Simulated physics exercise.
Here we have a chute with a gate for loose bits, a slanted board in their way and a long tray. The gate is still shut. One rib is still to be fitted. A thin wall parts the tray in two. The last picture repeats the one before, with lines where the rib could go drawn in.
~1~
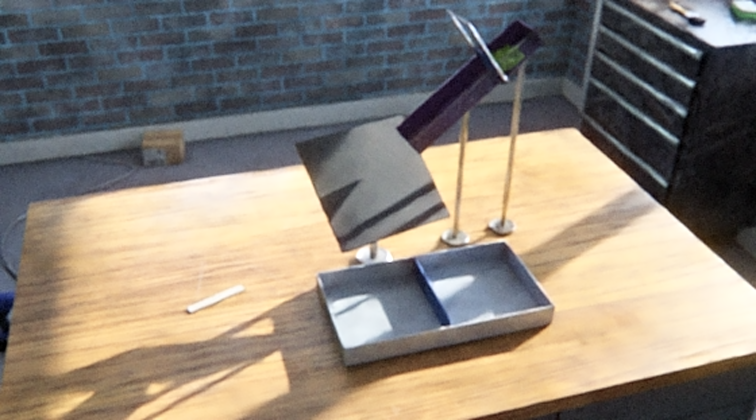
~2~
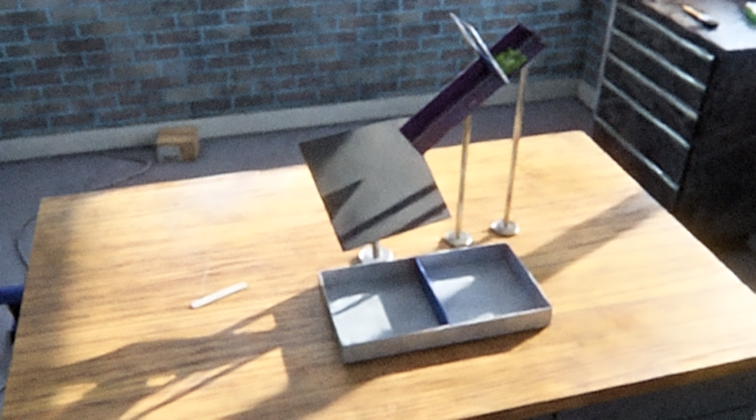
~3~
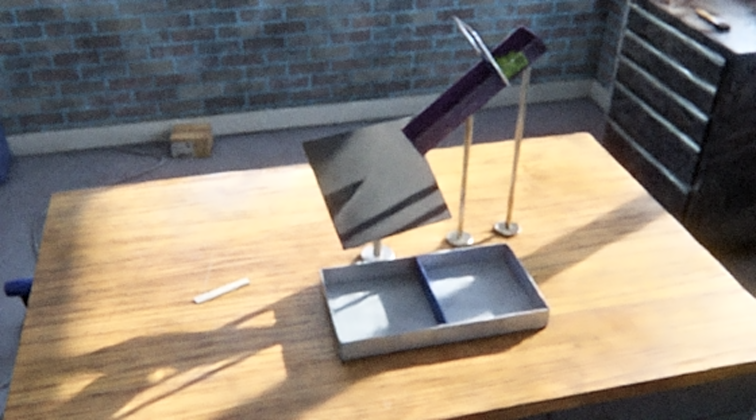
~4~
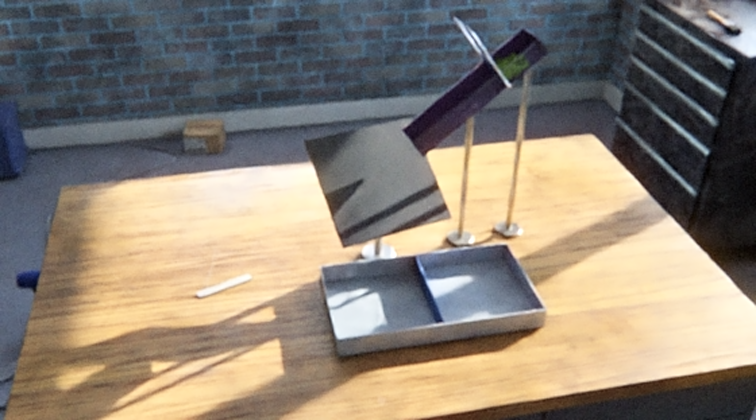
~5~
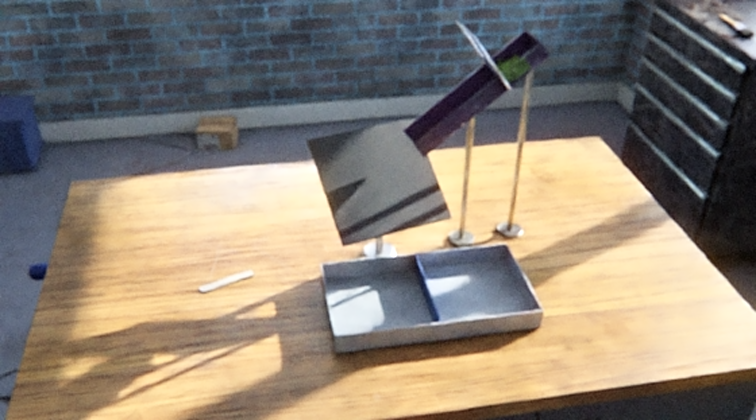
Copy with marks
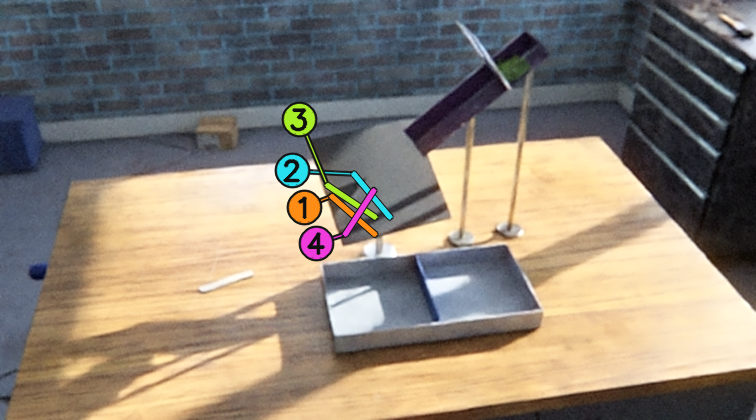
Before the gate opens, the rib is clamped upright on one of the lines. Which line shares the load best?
2.
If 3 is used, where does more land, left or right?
The left half.
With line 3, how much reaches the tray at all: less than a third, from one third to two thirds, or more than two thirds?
More than two thirds.
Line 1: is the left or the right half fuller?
More lands on the left.
On the marked copy, line 1 from (331, 196) to (374, 234); line 2 from (353, 173) to (389, 217); line 3 from (327, 185) to (375, 217); line 4 from (373, 190) to (345, 234).
With 1, of what is caught, almost all in the left half, just a few in the right.
With 2, of what is caught, roughly half in the left half, roughly half in the right.
With 3, of what is caught, almost all in the left half, just a few in the right.
With 4, of what is caught, almost all in the left half, just a few in the right.
